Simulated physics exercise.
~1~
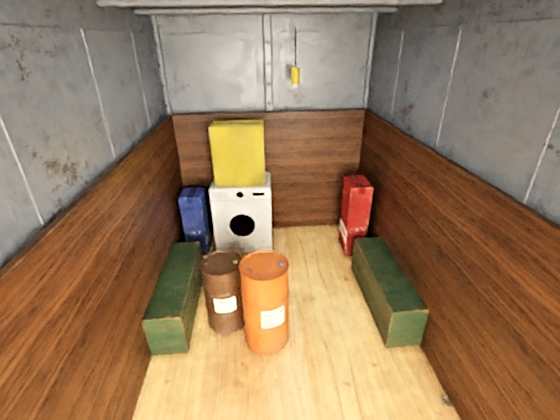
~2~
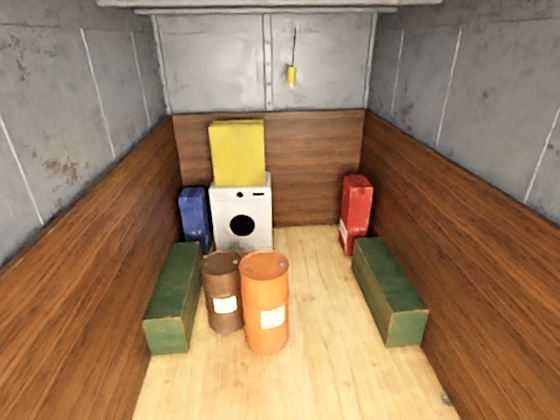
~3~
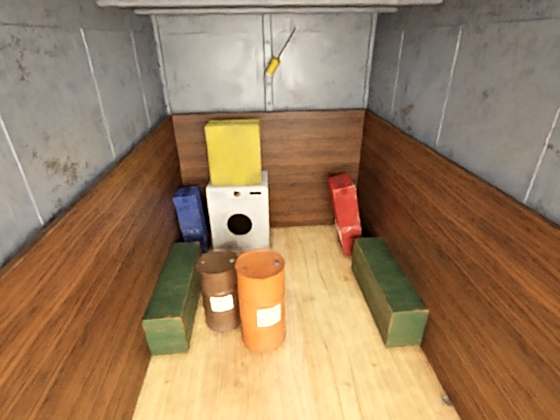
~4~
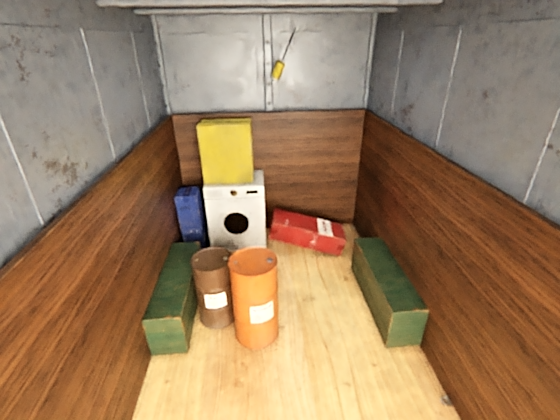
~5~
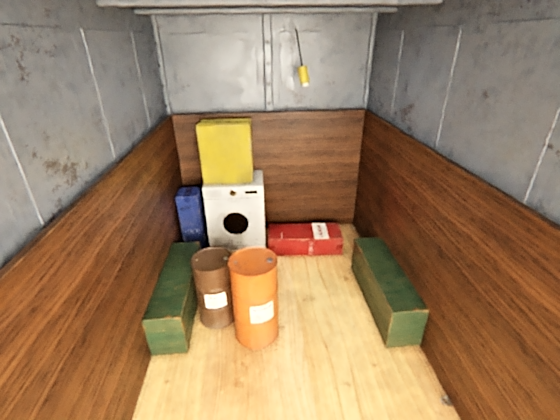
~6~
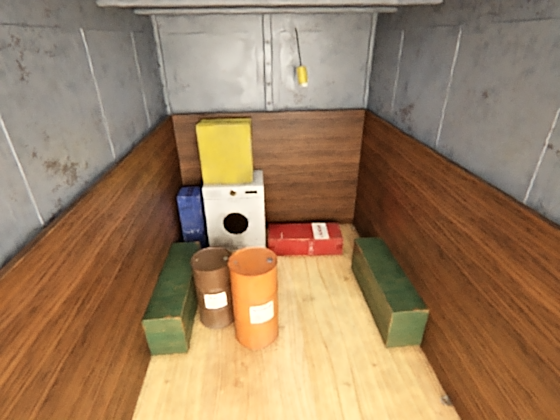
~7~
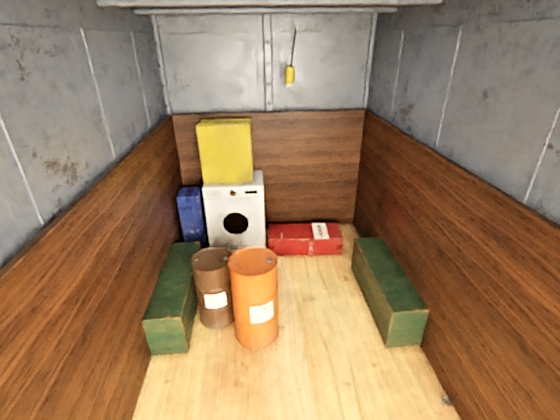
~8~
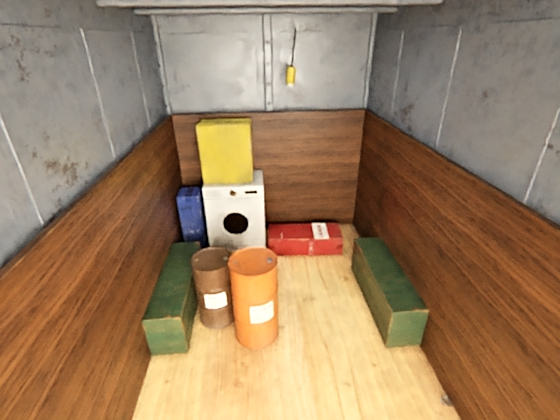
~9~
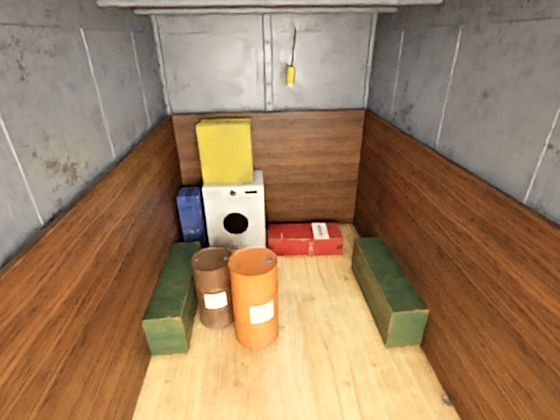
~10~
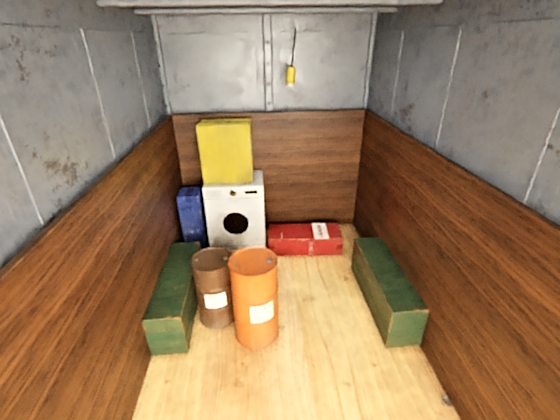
In a van's load bay, the red box tips left and ends on its side.
